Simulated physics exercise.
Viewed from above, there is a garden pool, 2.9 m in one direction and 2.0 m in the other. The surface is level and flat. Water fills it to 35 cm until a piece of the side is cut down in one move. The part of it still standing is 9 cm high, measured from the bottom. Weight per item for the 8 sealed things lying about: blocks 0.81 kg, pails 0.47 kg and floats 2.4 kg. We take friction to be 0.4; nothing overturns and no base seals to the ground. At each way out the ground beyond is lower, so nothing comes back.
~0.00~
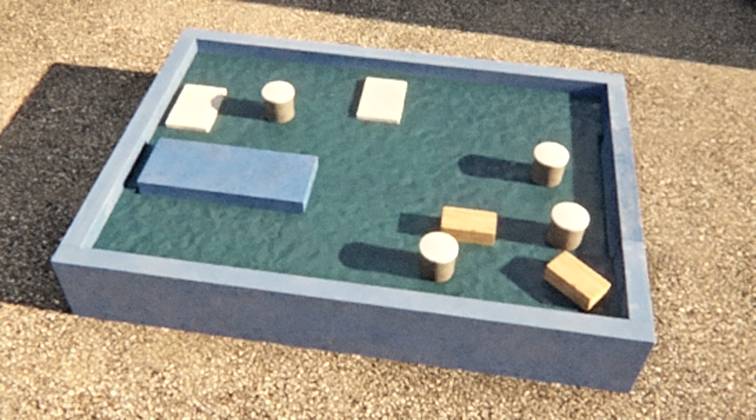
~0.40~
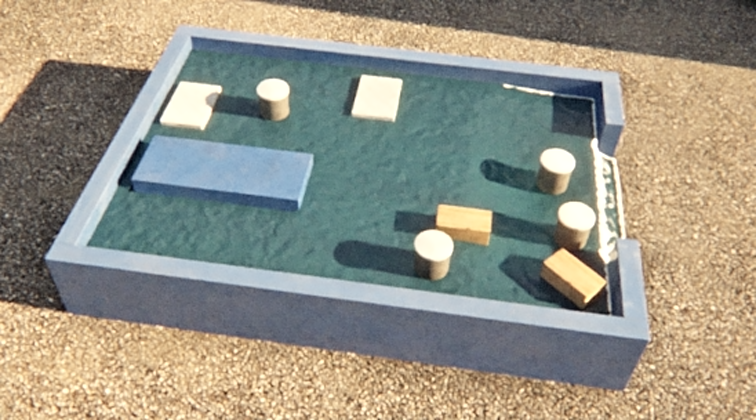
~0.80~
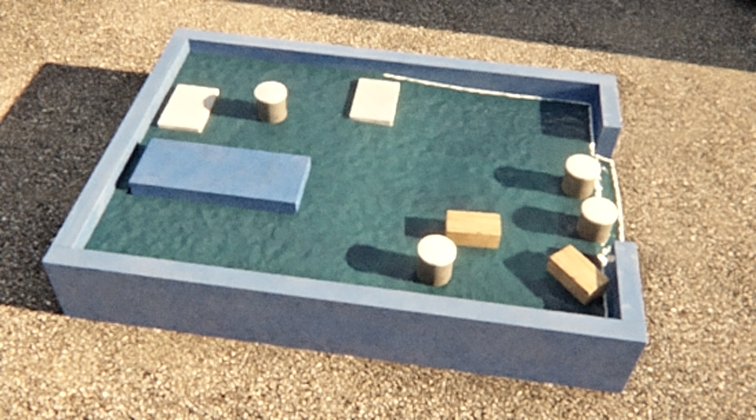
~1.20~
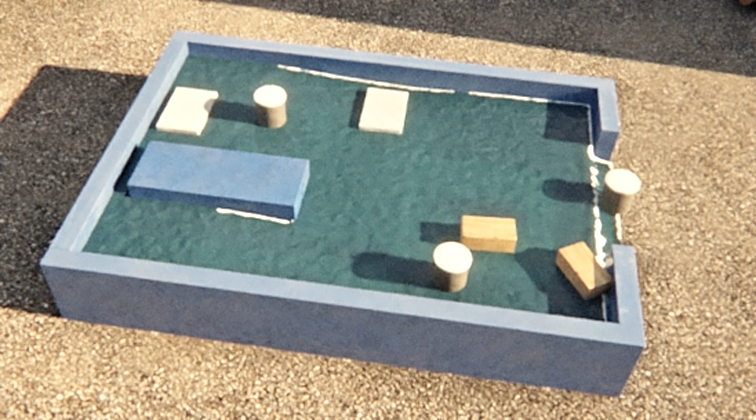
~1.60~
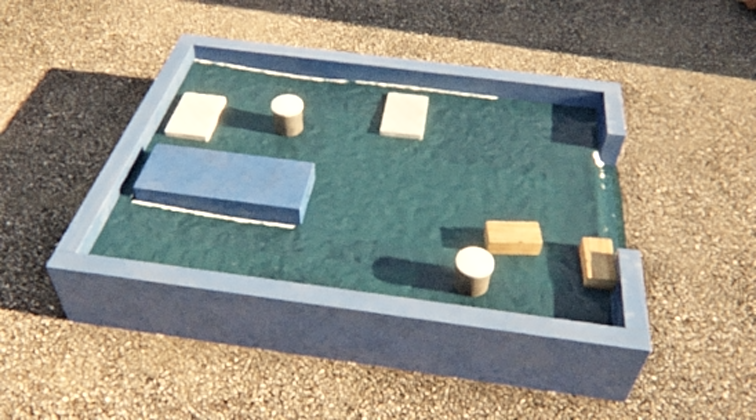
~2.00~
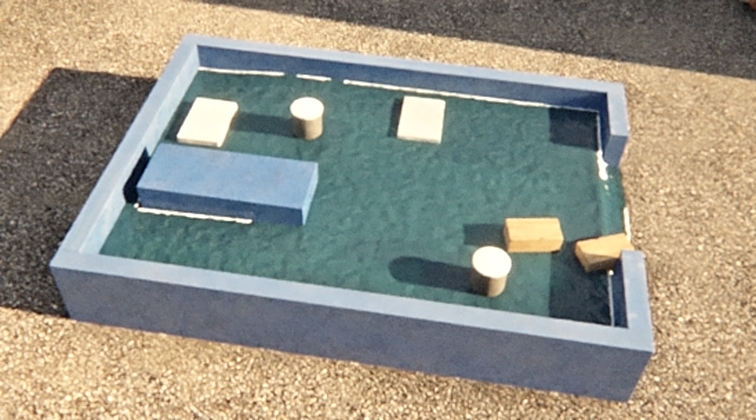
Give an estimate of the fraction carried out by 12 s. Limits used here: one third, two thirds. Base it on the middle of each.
Two thirds or higher.
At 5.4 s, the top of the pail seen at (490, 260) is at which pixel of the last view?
Position estimate: Close to (574, 252).
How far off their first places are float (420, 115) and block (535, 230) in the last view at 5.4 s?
The first is 80 cm off, the second is washed out.
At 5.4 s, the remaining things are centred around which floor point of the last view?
That lands at roughly (396, 193).
After 2.8 s 3 of 8 are out; 5 afloat.
After 5.4 s 4 of 8 are out; 4 afloat.
After 8.0 s 5 of 8 are out; 3 afloat.
After 12.0 s 6 of 8 are out; 2 afloat.
